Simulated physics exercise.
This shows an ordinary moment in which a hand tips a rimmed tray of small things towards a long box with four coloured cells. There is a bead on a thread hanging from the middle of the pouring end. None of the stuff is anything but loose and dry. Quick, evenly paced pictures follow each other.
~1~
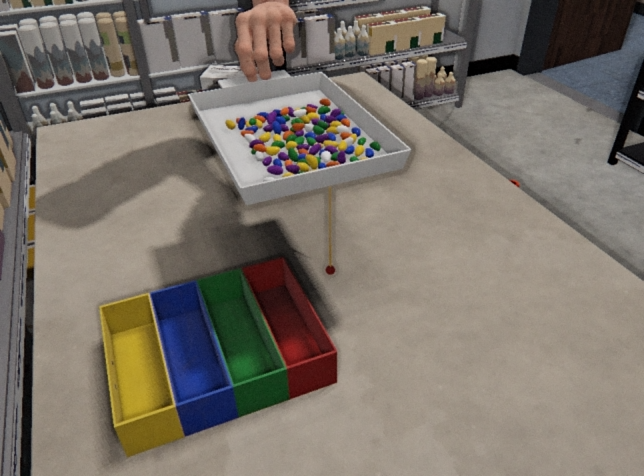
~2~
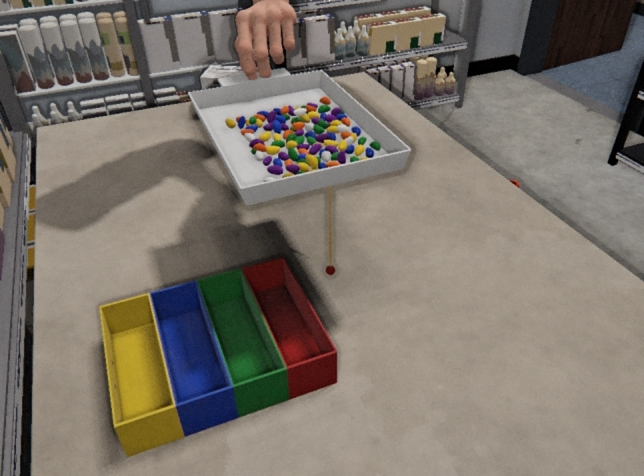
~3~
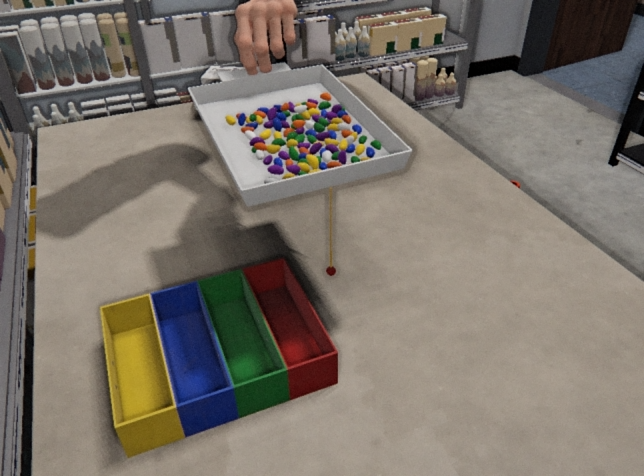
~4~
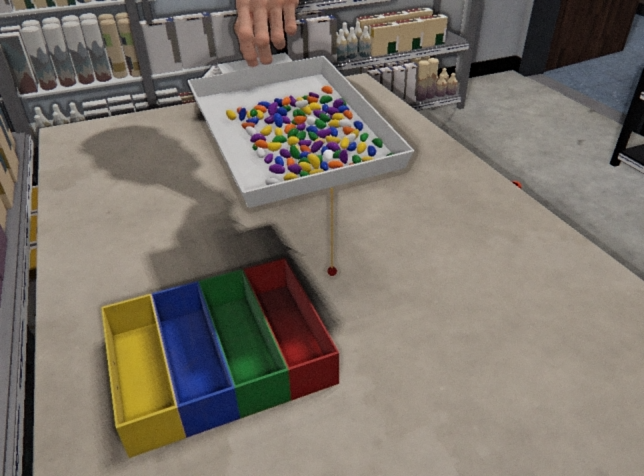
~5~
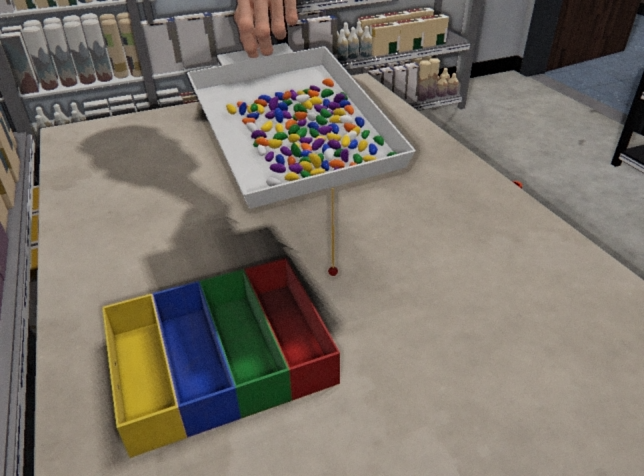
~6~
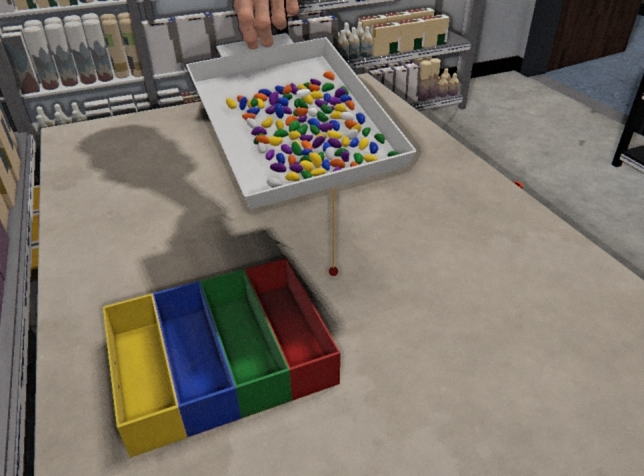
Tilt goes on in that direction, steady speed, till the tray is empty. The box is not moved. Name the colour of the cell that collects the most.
Red.
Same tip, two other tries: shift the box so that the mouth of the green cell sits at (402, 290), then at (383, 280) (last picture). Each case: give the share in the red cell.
I'd expect some 0 percent, and then some 0 percent.
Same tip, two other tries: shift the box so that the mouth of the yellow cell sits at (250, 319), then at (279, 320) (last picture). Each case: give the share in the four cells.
In order, about 90 and 100 in a hundred.
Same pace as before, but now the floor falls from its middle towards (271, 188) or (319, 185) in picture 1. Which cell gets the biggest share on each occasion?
That red cell first, that red cell second.
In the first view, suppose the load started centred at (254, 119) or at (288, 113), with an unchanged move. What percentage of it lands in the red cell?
It would be roughly 50 per cent for the first and roughly 40 per cent for the second.
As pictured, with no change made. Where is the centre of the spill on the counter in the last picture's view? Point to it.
Estimated middle: Around (365, 365).
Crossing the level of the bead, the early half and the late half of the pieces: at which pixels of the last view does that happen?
At (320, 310) for the first part, then at (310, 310) for the others.
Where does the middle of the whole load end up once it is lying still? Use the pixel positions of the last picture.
Resting centre, last picture - approx. (316, 359).
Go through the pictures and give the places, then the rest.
In the first picture, corners of the pouring end at (245, 184) and (404, 148), level; middle of the load at (312, 142), jelly beans; bead on its thread at (330, 270); yellow cell at (150, 428); blue cell at (207, 408); green cell at (262, 390); red cell at (313, 372).
In the second picture, corners of the pouring end at (245, 185) and (405, 149), level; middle of the load at (312, 142).
In the third picture, corners of the pouring end at (245, 186) and (405, 149), tipped barely, lowest at the left corner; middle of the load at (312, 140).
In the fourth picture, corners of the pouring end at (247, 188) and (407, 149), tipped a little, lowest at the left corner; middle of the load at (313, 137).
In the fifth picture, corners of the pouring end at (248, 190) and (409, 149), tipped a little, lowest at the left corner; middle of the load at (314, 134).
In the sixth picture, corners of the pouring end at (249, 192) and (410, 149), tipped a little, lowest at the left corner; middle of the load at (315, 131); yellow cell at (153, 429); blue cell at (210, 409); green cell at (264, 391); red cell at (315, 373).
Soon after the last picture, tray tipped steeply; nearly all on the tray; a stray few falling or outside the box.
A little later, tray tipped right over; nearly all on the tray; a stray few in the red cell; a stray few falling or outside the box.
Later still, tray tipped past a quarter turn; about half in the red cell; a small part in the green cell; about half falling or outside the box.
At rest, tray tipped past a quarter turn; about half in the red cell; a small part in the green cell; none in the yellow cell; none in the blue cell; about half outside the box.
